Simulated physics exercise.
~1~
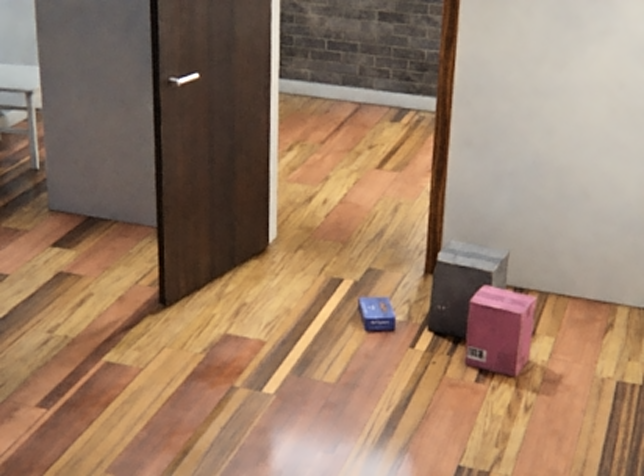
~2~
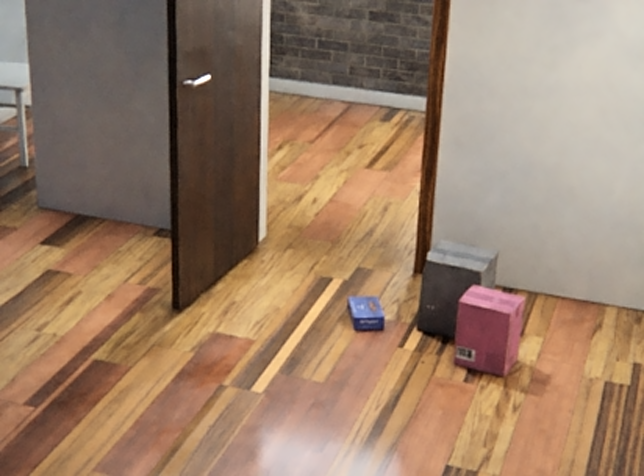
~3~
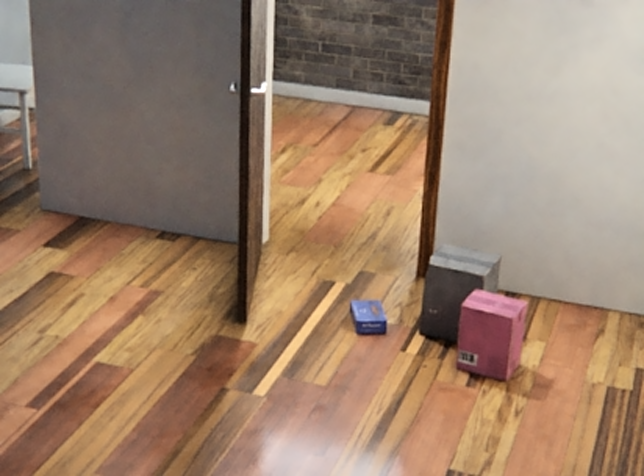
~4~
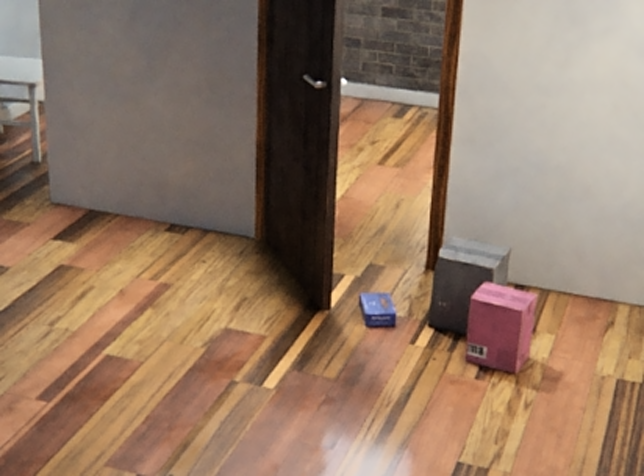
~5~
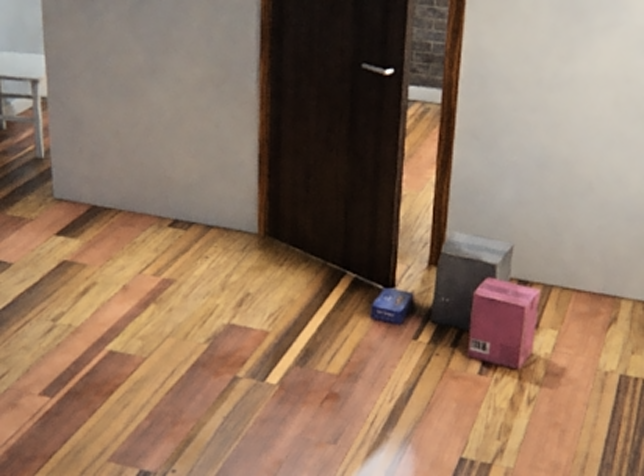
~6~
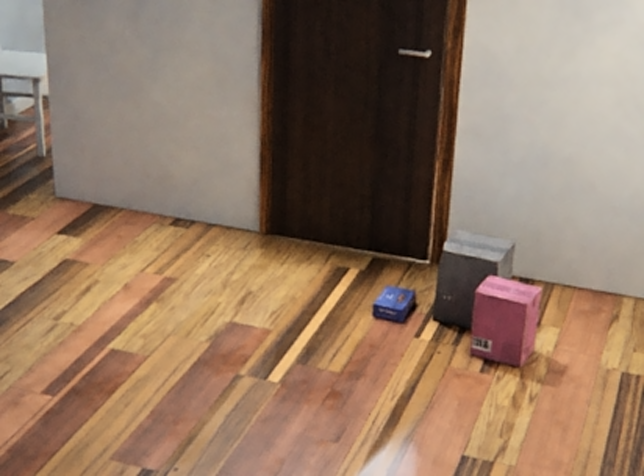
Dark brown door swinging fully shut in its frame, a small blue box shifting slightly right beside grey and pink boxes.
